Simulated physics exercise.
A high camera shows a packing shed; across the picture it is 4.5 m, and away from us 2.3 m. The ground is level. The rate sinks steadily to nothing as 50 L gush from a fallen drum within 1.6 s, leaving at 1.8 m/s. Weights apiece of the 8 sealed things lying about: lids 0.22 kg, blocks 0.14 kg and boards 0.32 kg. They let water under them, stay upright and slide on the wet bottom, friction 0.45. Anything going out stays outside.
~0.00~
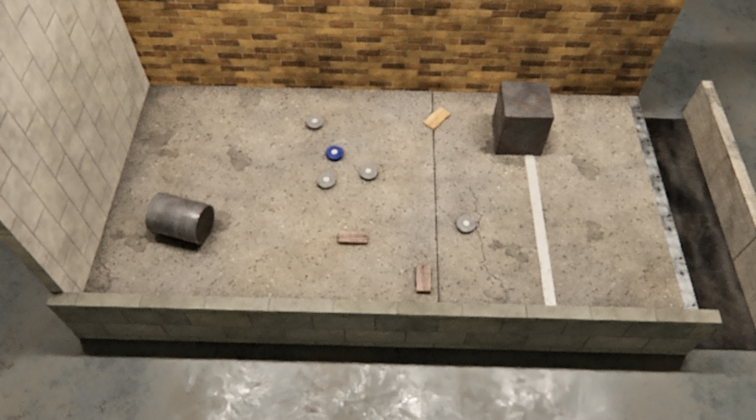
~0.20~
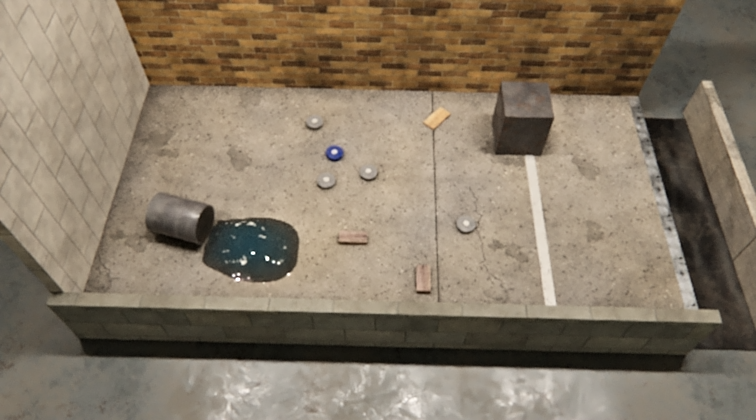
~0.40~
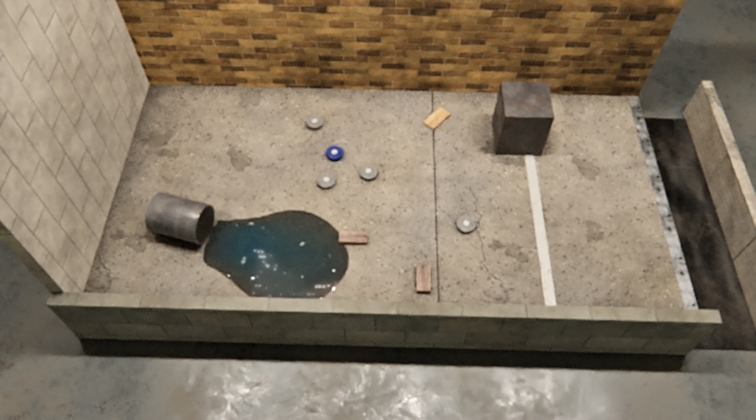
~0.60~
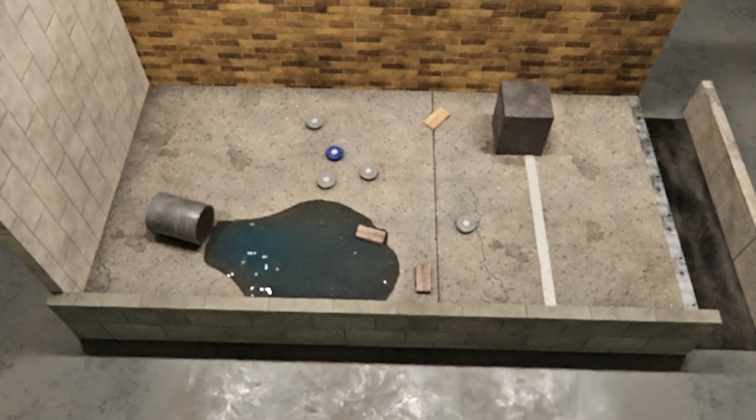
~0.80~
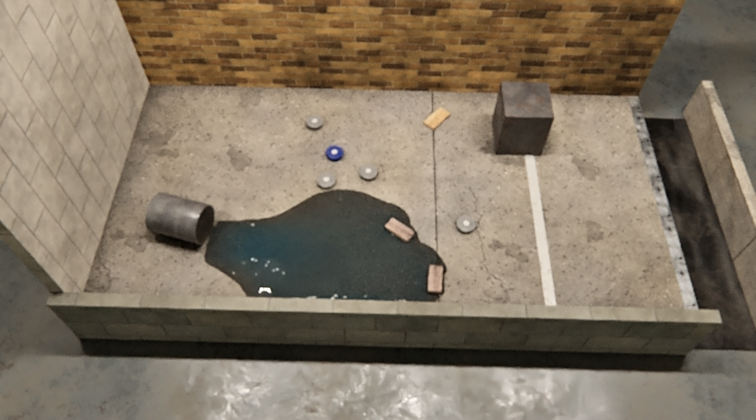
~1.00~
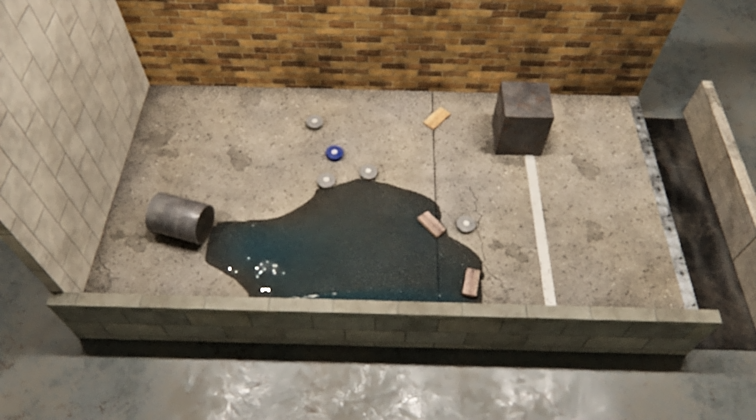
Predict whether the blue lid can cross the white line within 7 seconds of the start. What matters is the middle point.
In the end the blue lid never reaches it.
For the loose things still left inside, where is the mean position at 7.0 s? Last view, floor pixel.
Centre of the remaining things: Roughly (357, 150).
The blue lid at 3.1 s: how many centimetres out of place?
By that time, close to 0 cm.
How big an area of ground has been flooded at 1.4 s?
Somewhere about 2.5 m2, give or take.
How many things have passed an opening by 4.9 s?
It comes to 3.
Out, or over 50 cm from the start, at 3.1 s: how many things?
By then the count is 3.
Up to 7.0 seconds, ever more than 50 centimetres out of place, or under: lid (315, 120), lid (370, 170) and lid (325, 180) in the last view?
In sequence: Within the mark / within the mark / within the mark.
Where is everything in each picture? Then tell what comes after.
The first picture shows the blue lid at (335, 152), on the bottom; 0.0 m2 under water; 0 of 8 have shifted.
The second picture shows the blue lid at (335, 152), on the bottom; 0.3 m2 under water; 0 of 8 have shifted.
The third picture shows the blue lid at (335, 152), on the bottom; 0.7 m2 under water; 0 of 8 have shifted.
The fourth picture shows the blue lid at (335, 152) rests on the ground; 1.1 m2 under water; 1 of 8 have shifted.
The fifth picture shows the blue lid at (335, 152) rests on the ground; 1.4 m2 under water; 2 of 8 have shifted.
The sixth picture shows the blue lid at (335, 152), on the bottom; water covers 1.8 m2; 2 of 8 have shifted.
After 1.4 s the blue lid is near (335, 152), 0.0 m from its start, aground; 0 of 8 are over the mark; 1 afloat.
After 3.1 s the blue lid is near (335, 152), 0.0 m from its start, aground; 3 of 8 are over the mark; 0 afloat.
After 4.9 s the blue lid is near (335, 152), 0.0 m from its start, aground; 3 of 8 are over the mark; 0 afloat.
After 7.0 s the blue lid is near (335, 152), 0.0 m from its start, aground; 3 of 8 are over the mark; 0 afloat.
